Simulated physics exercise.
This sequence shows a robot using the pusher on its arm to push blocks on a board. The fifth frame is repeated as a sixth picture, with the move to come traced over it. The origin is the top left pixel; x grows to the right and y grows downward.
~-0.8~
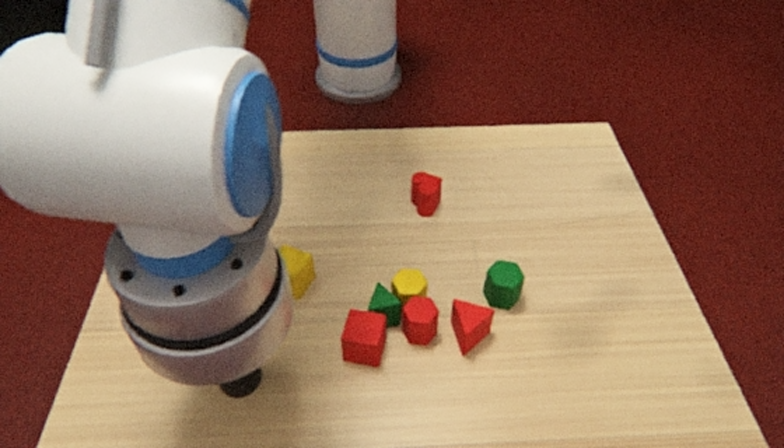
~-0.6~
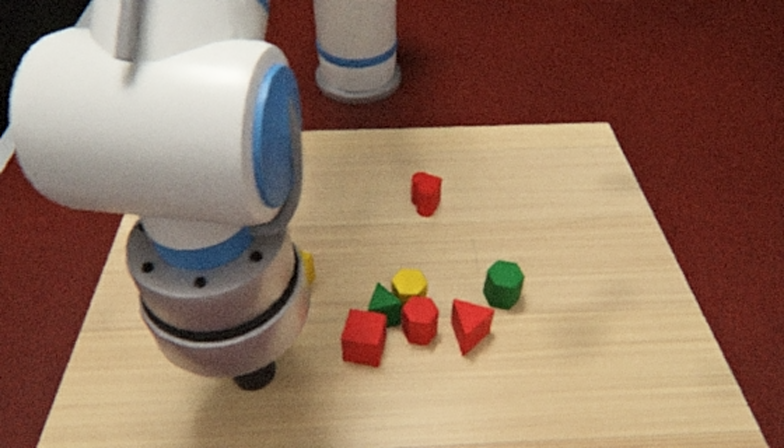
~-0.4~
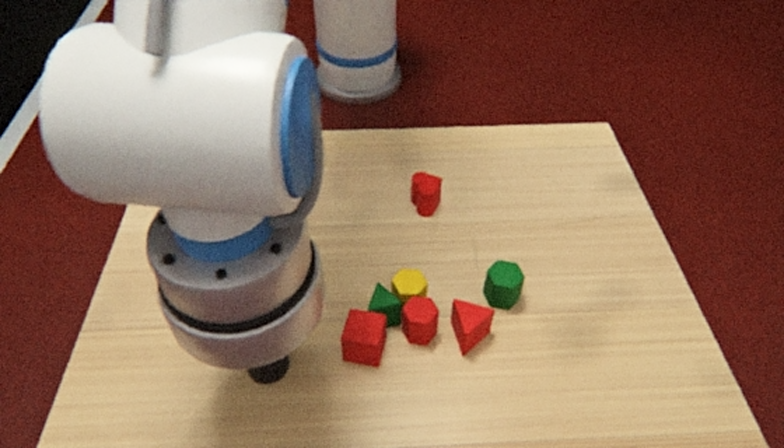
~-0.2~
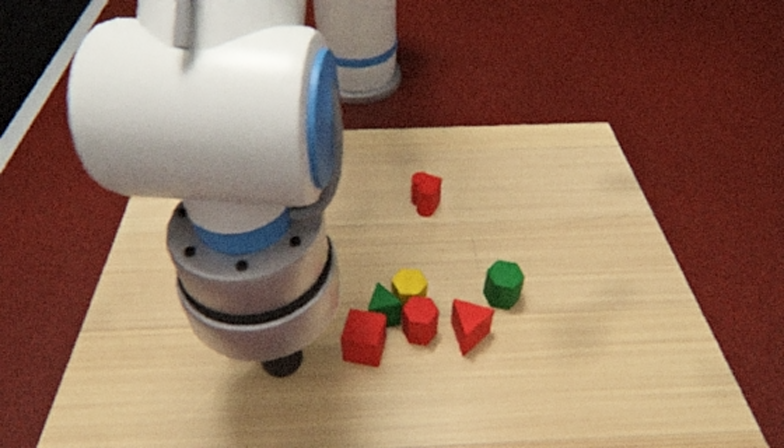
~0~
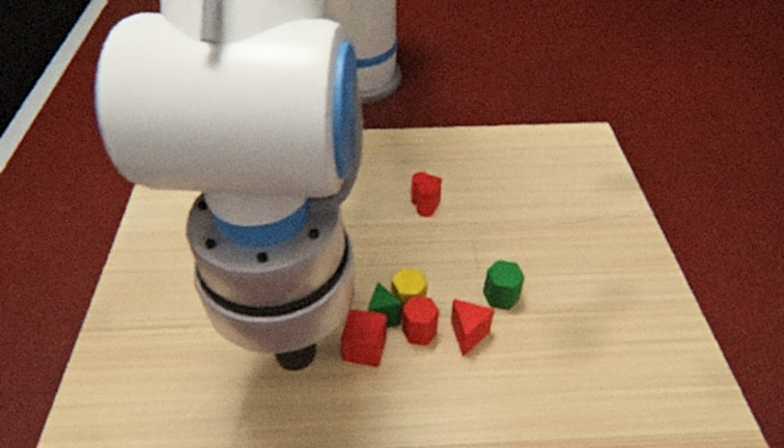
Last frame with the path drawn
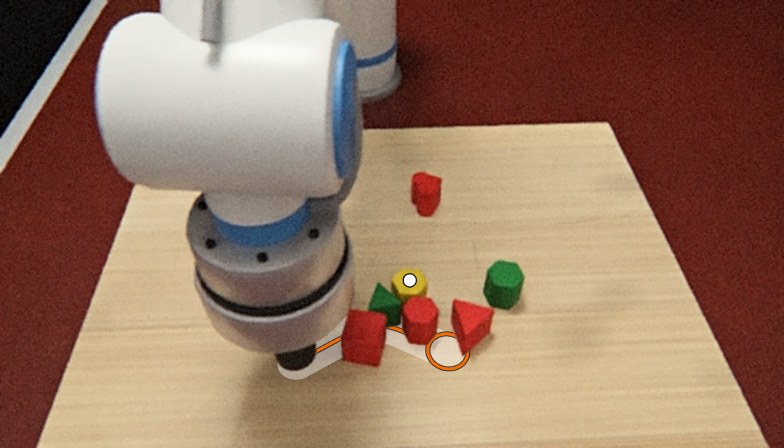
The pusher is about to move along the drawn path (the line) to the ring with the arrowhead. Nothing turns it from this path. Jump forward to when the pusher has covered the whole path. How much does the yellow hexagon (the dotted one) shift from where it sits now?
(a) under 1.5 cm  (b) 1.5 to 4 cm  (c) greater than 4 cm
Answer: B.
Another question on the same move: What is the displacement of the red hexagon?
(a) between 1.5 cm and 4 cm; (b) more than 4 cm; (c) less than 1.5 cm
My answer is option b.
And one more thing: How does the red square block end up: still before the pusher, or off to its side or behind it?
Beside or behind.
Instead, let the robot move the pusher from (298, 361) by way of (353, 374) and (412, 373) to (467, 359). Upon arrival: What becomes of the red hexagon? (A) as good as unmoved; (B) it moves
It's B.
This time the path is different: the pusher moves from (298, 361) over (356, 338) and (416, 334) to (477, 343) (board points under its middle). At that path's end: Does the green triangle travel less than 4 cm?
I believe not.
Path on the board, from (298, 361) by way of (347, 335) and (398, 330) to (448, 351); the dot is on the yellow hexagon.
On the path given first. One third of the way, pusher at (346, 327); red square block at (381, 326).
Two thirds of the way, pusher at (400, 323); red square block at (413, 340), turned 55° clockwise; green triangle at (423, 287), turned 35° anticlockwise; yellow hexagon at (432, 266), turned 45° anticlockwise; red hexagon at (439, 312).
At the end, pusher at (449, 344); red square block at (429, 360), turned 100° clockwise; green triangle at (432, 293), turned 80° anticlockwise; yellow hexagon at (432, 266), turned 45° anticlockwise; red hexagon at (487, 322), turned 55° anticlockwise.
